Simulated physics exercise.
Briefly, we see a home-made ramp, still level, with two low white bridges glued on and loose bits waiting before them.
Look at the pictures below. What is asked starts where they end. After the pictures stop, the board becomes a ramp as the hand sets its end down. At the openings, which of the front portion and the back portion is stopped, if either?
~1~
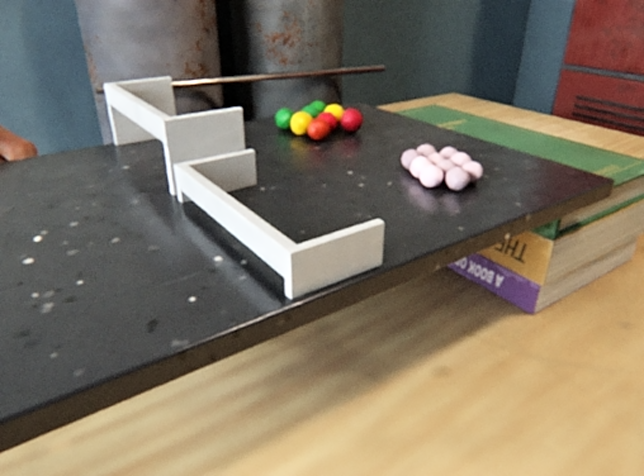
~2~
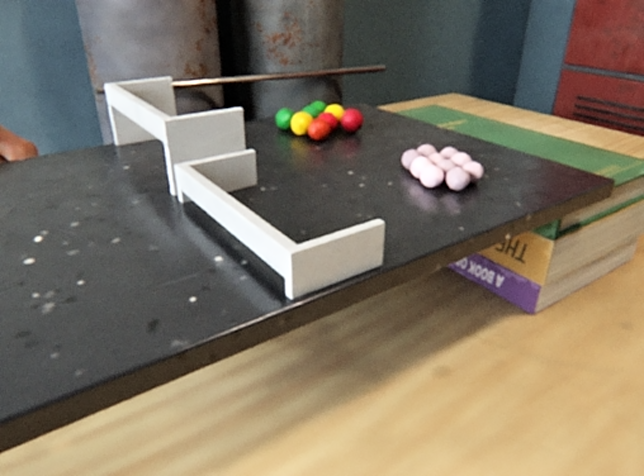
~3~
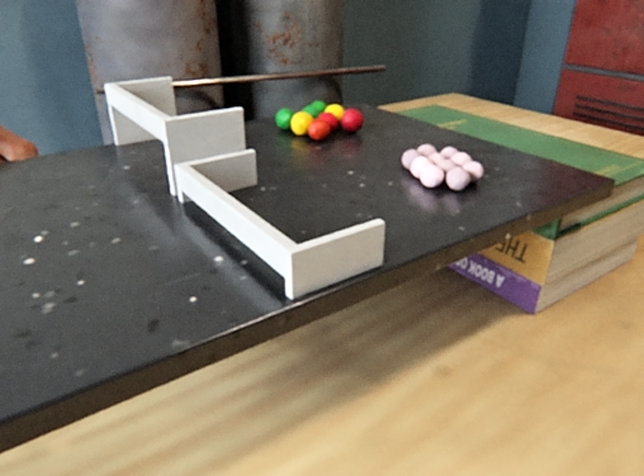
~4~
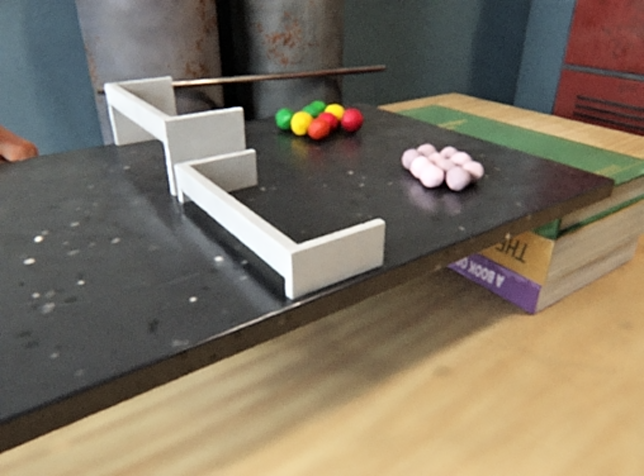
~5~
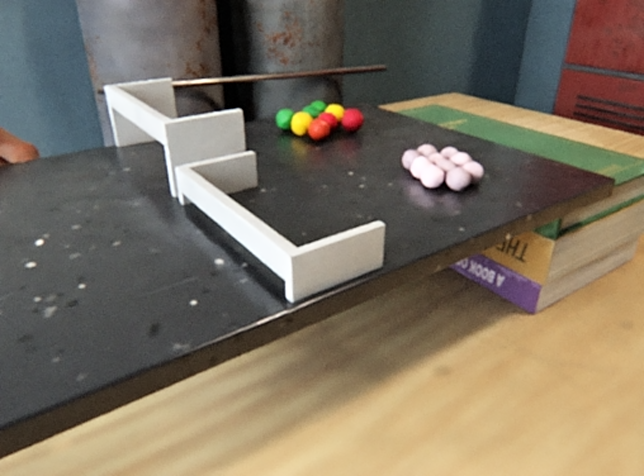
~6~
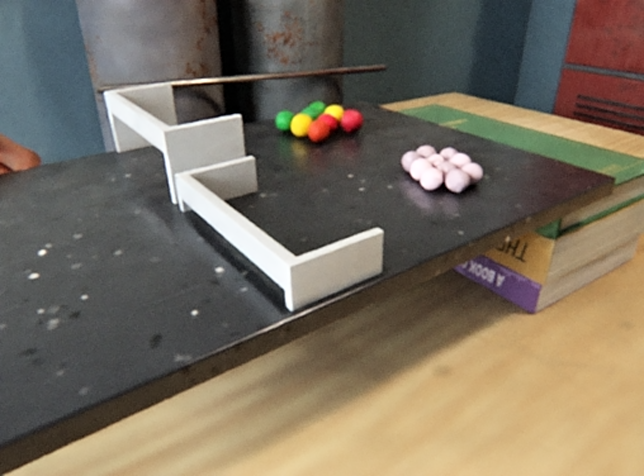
The front portion is stopped; the back portion is not stopped.
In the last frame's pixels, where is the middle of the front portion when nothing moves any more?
Resting middle: Approx. (249, 298).
Then, 0.41 s on from there, board sloping at 12°; front portion on its way down; back portion on its way down.
Then, 0.78 s on from there, board resting at 15°; front portion has reached its gate; back portion the whole lot past its gate.
In the end, board resting at 15°; front portion gathered behind its gate; back portion the whole lot past its gate.
